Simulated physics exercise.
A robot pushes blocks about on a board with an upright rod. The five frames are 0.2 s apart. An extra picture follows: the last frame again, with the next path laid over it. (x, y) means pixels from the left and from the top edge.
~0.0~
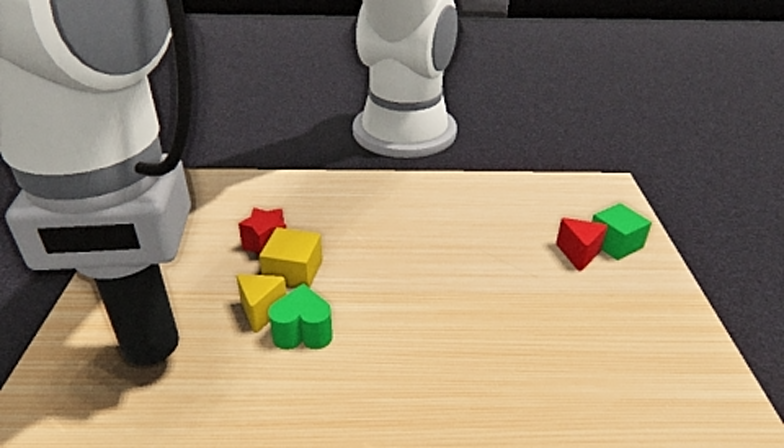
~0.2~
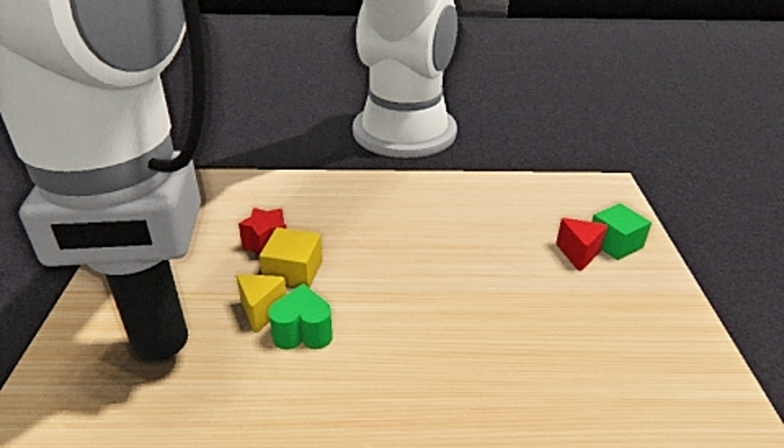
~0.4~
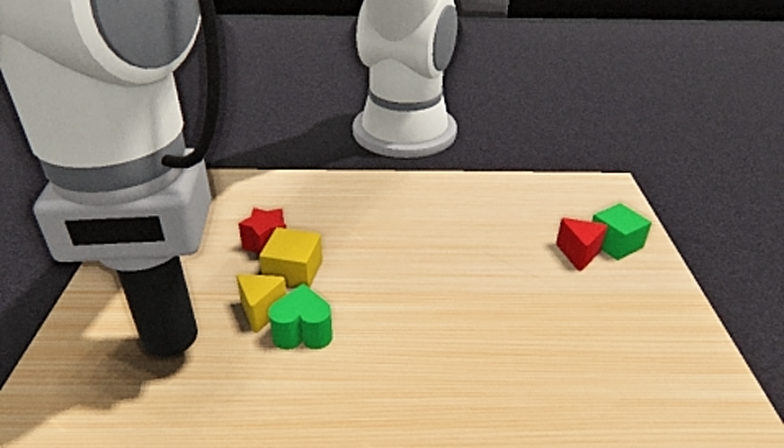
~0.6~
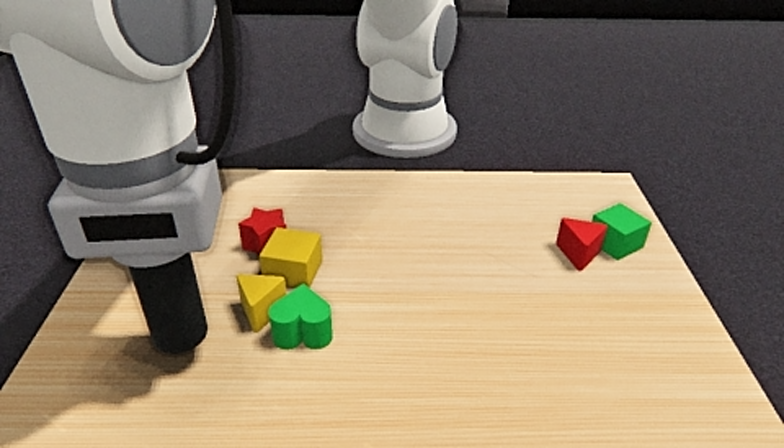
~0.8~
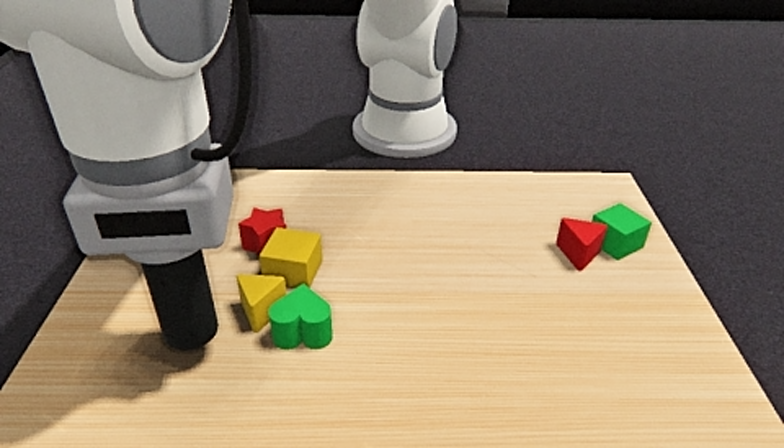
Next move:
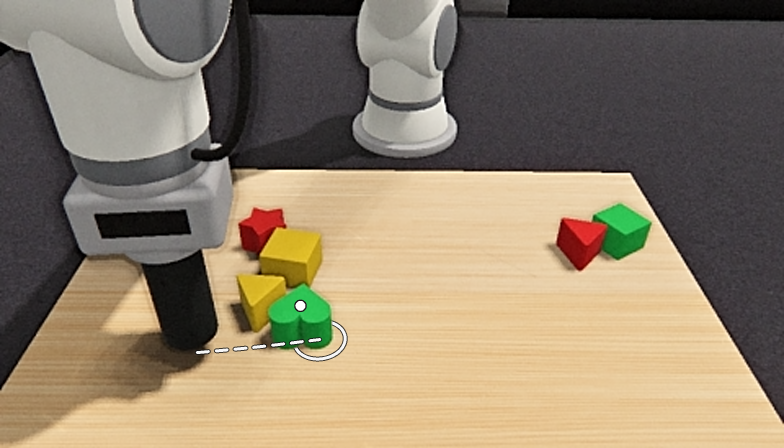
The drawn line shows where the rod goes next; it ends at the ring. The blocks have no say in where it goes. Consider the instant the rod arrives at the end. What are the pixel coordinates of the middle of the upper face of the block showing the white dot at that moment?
Its top middle is near (364, 288).
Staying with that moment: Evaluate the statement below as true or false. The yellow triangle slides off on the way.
True - the claim holds.
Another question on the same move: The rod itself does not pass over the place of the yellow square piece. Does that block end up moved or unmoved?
Stays where it is.
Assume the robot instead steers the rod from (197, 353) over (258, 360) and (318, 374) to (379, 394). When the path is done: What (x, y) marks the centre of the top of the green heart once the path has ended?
Its top centre is at about (327, 301).
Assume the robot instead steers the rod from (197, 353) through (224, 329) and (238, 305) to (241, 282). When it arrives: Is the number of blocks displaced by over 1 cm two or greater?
No, that is not how it ends up.
The line goes from (197, 353) directly to (320, 340); the dot is on the green heart.
On the path given first. One third of the way, rod at (235, 329); nothing pushed yet.
Two thirds of the way, rod at (277, 324); yellow triangle at (269, 284), turned 50° anticlockwise; green heart at (331, 299).
At the end, rod at (318, 320); yellow triangle at (270, 284), turned 55° anticlockwise; yellow square piece unmoved; green heart at (364, 288), turned 30° anticlockwise.
